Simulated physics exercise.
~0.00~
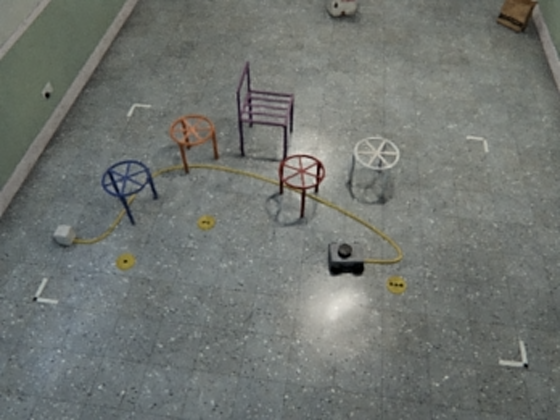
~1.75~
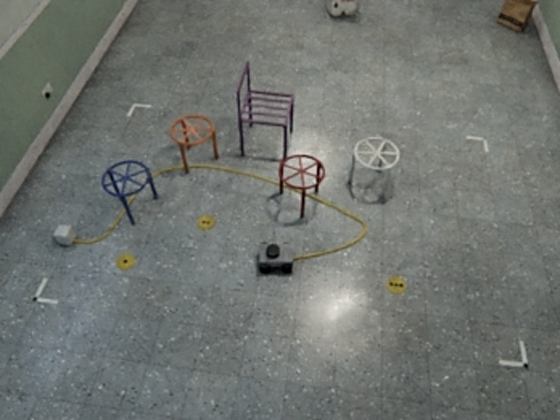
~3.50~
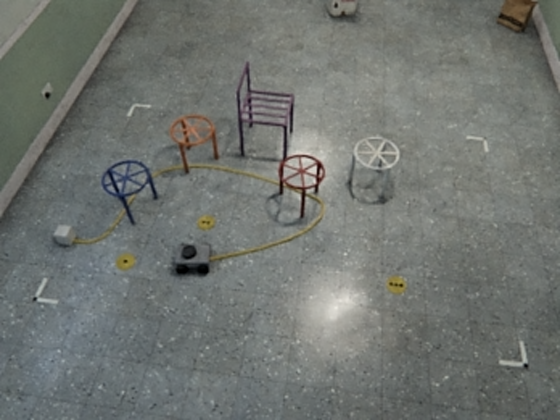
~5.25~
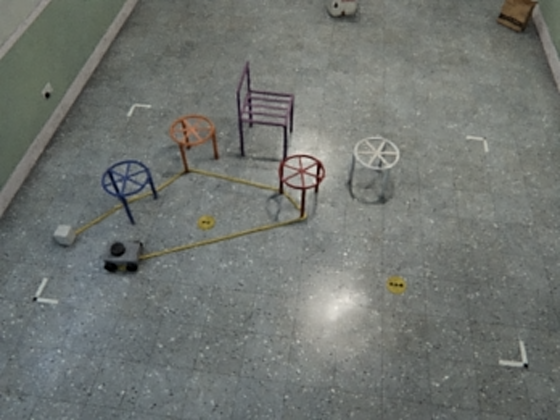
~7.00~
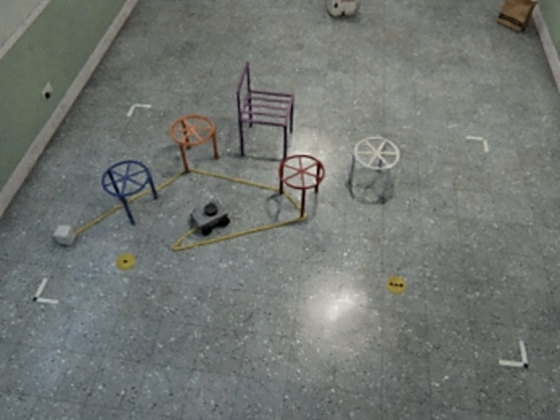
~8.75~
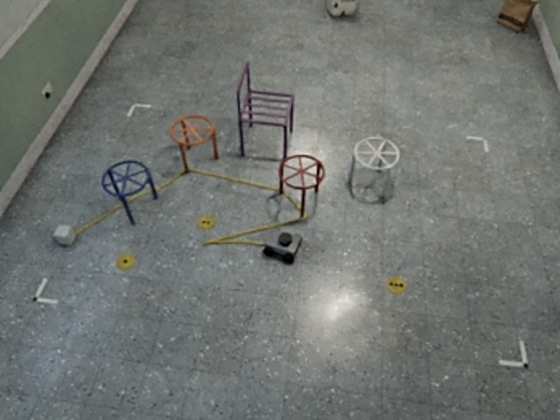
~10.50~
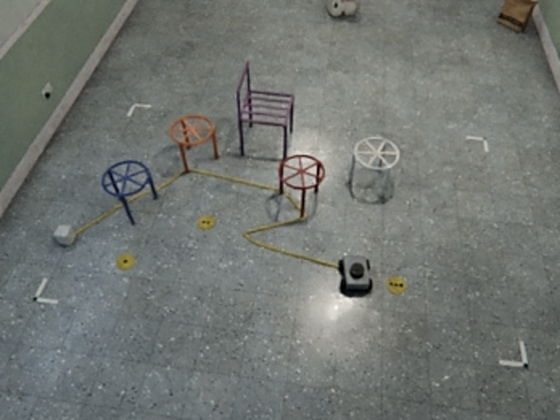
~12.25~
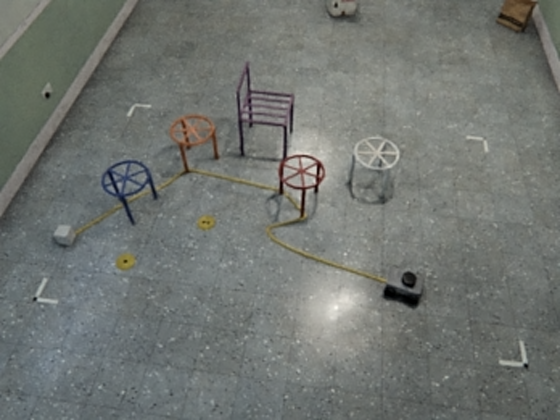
A small dark cart trailing a yellow cord rolled left across a speckled floor, pulling the cord taut against the stools' legs, then turned back and drove right, ending at the far right yellow mark while the stools and purple chair stayed put.
